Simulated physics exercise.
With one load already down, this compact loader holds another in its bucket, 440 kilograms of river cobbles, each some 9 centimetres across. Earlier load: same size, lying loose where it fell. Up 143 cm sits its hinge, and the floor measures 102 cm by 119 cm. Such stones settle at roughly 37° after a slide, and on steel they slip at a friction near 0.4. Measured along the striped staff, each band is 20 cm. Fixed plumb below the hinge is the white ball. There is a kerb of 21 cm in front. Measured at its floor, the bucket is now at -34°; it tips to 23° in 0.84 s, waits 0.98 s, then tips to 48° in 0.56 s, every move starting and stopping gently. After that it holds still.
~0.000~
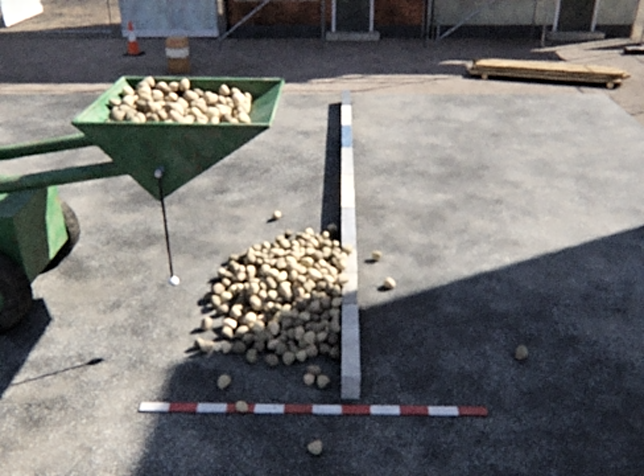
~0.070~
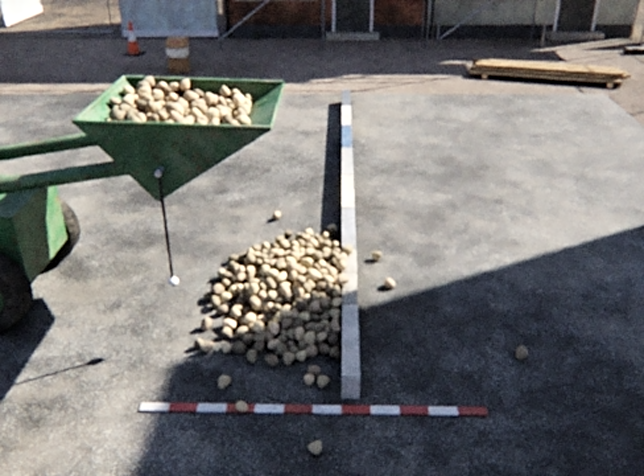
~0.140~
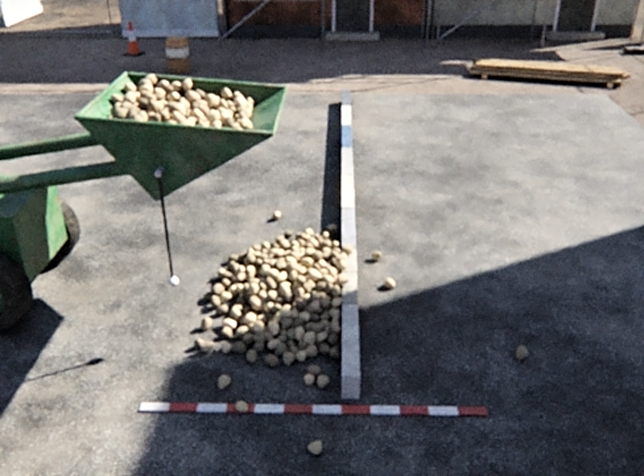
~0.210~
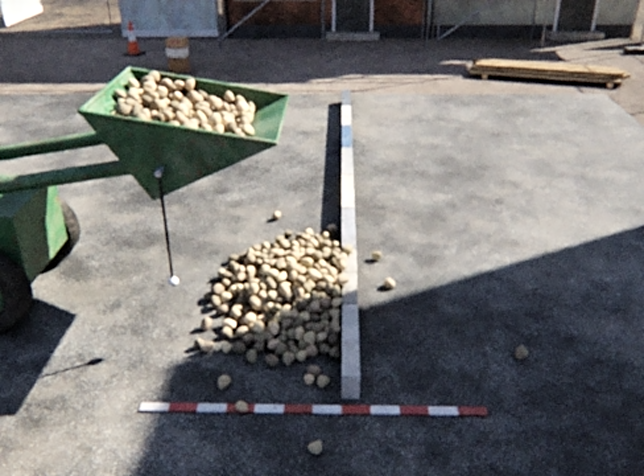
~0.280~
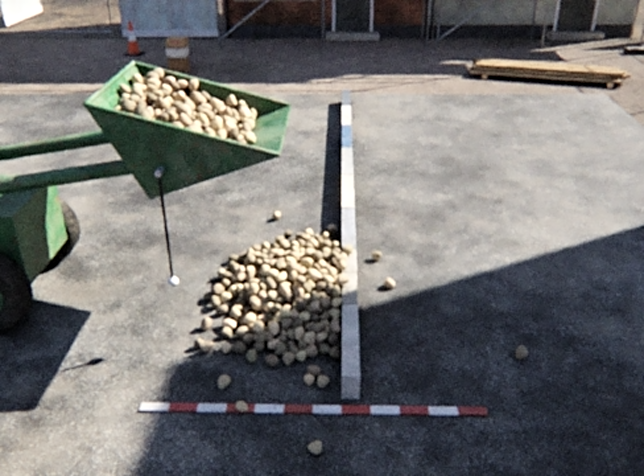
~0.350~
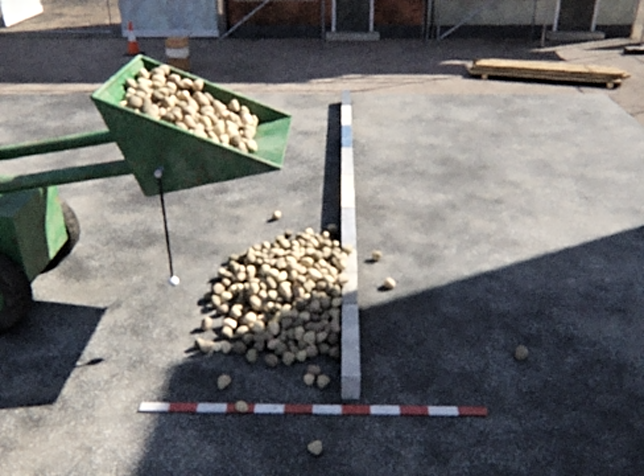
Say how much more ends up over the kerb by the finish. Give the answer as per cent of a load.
Some 26 per cent is added.
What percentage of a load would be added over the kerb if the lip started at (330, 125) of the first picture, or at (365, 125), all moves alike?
80 % and 95 %.
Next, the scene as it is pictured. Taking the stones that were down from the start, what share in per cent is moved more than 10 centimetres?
Close to 5 in a hundred of them.
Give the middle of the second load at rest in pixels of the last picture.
Around (320, 274) in the last picture.
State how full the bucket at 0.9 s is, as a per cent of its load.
Roughly 100 per cent of its load.
After 0.6 s the floor is at 14°; in per cent of one load, 100 in the bucket, 99 on this side of the kerb, 1 over the kerb; the foremost stones are at (372, 274).
After 0.9 s the floor is at 23°; in per cent of one load, 99 in the bucket, 100 on this side of the kerb, 1 over the kerb; the foremost stones are at (372, 274).
After 2.8 s the floor is at 48°; in per cent of one load, 0 in the bucket, 173 on this side of the kerb, 27 over the kerb; the foremost stones are at (505, 279).
After 5.6 s the floor is at 48°; in per cent of one load, 0 in the bucket, 173 on this side of the kerb, 27 over the kerb; the foremost stones are at (506, 279). Net gain over the kerb, 26.
